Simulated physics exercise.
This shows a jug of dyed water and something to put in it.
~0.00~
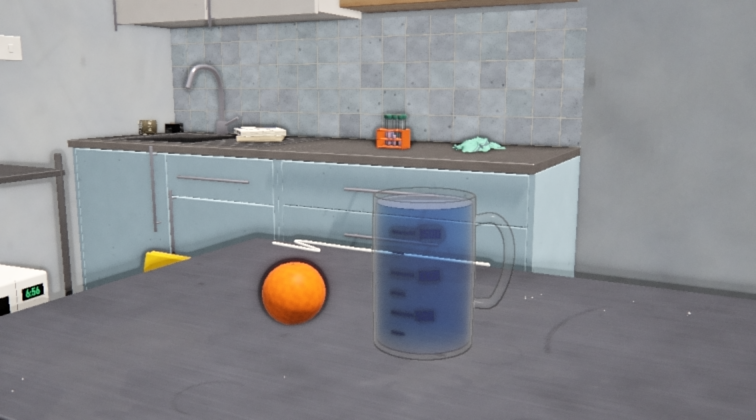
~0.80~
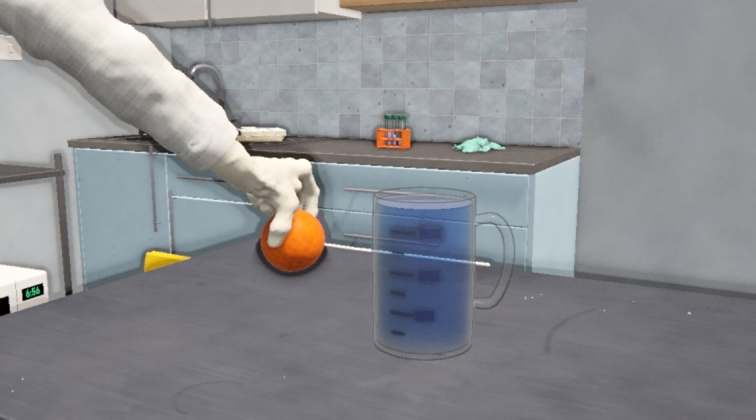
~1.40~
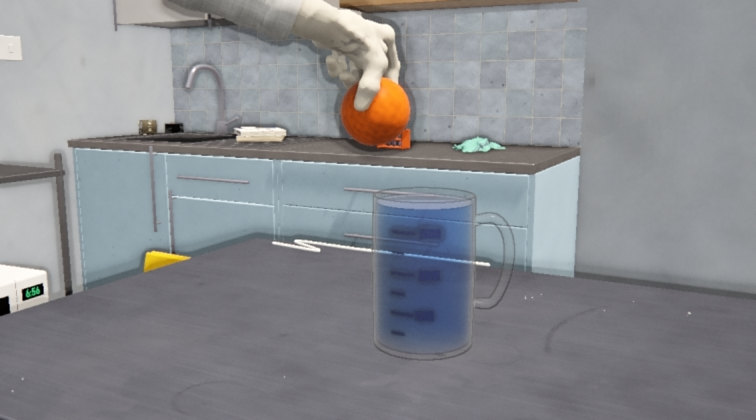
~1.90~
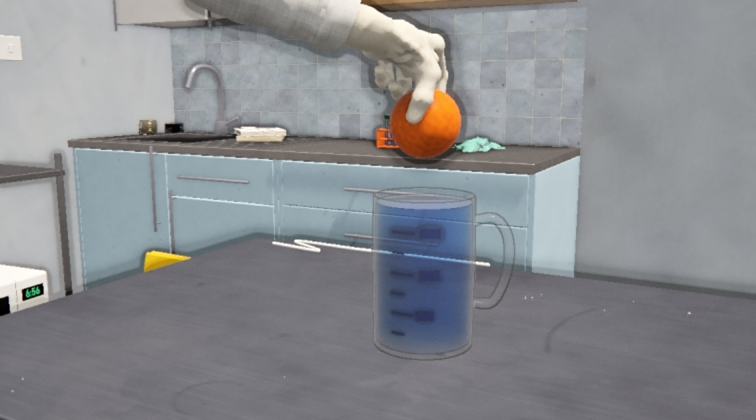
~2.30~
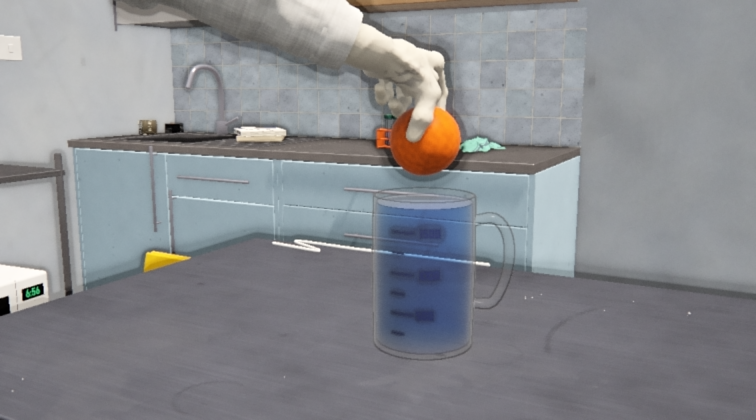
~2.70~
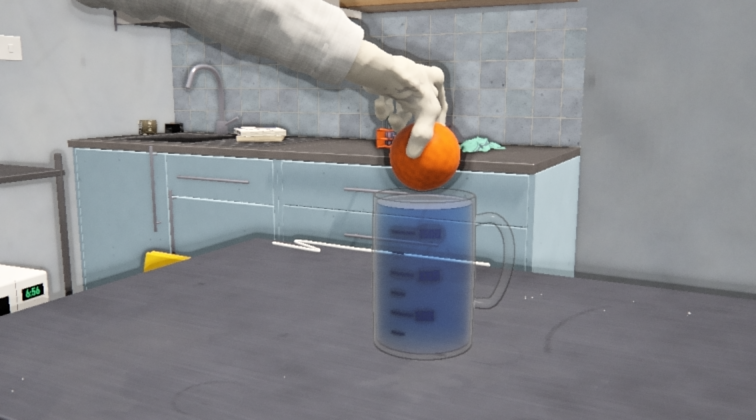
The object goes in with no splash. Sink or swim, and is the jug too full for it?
The dyed water fails to sink; the jug fails to hold it all.
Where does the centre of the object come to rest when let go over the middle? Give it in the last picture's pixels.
Resting centre: About (424, 214).
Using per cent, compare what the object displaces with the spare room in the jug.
Ratio: Near 260 per cent.
Around 3.0 s, the orange enters the dyed water; the jug is full to the brim; the top is wet.
Around 3.4 s, the orange comes up again; the jug is full to the brim; the top is wet.
Around 5.0 s, the orange bobs at the top; the jug is full to the brim; the top is wet.
